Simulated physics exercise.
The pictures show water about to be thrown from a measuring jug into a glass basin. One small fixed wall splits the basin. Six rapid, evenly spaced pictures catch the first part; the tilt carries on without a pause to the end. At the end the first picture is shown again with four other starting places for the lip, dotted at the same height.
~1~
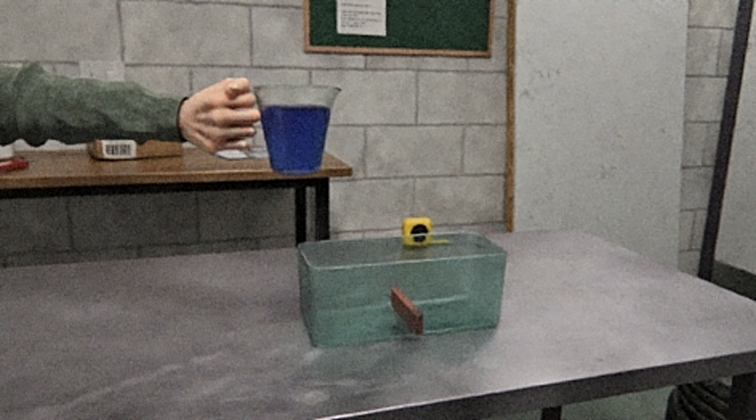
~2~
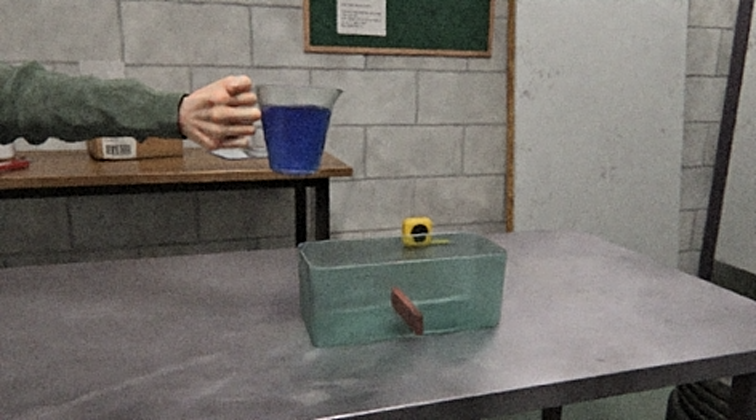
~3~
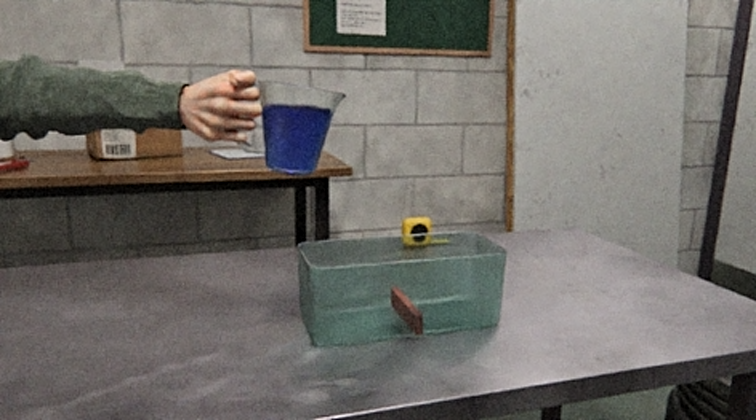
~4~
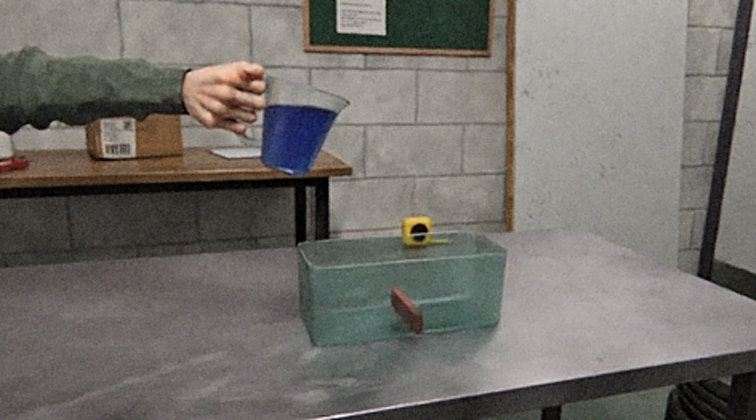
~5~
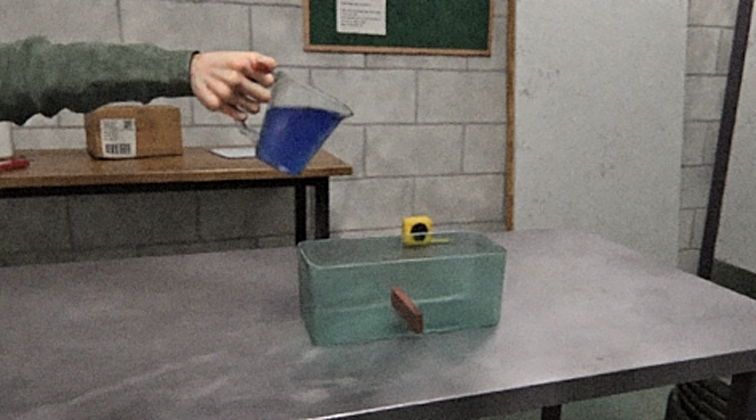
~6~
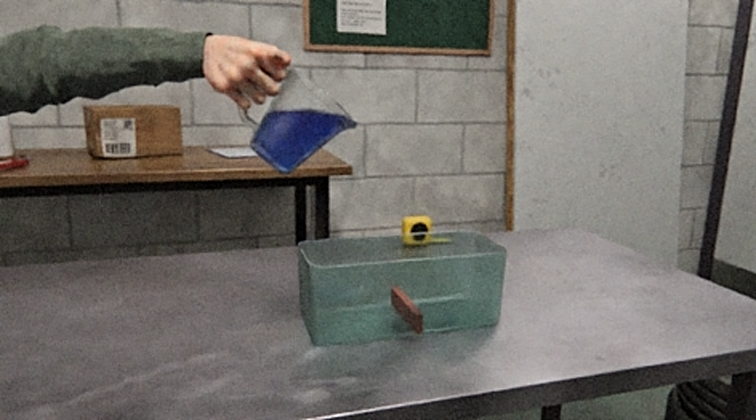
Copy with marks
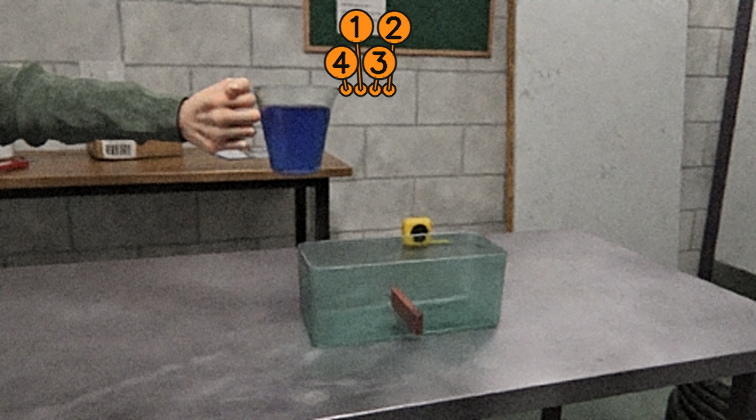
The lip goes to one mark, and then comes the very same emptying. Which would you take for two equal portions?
Use spot 1.
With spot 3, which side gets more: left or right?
More ends on the right.
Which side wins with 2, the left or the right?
The right one.
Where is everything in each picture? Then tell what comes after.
Upright, lip at (340, 89); basin from (311, 347) to (498, 325); top of the wall at (406, 300); nothing has left yet.
Upright, lip at (341, 90); nothing has left yet.
Tipped about 8°, lip at (344, 95); nothing has left yet.
Tipped about 16°, lip at (348, 103); nothing has left yet.
Tipped about 28°, lip at (352, 113); nothing has left yet.
Tipped about 41°, lip at (354, 127); water is over the lip, down to (354, 127).
On the marked copy, 1 at (360, 89); 2 at (389, 89); 3 at (374, 89); 4 at (346, 89).
For spot 1, about 47 % ends left of the wall and 52 % right of it.
For spot 2, about 9 % ends left of the wall and 87 % right of it; 3 % is lost outside.
For spot 3, about 11 % ends left of the wall and 86 % right of it; 3 % is lost outside.
For spot 4, about 78 % ends left of the wall and 16 % right of it; 6 % is lost outside.
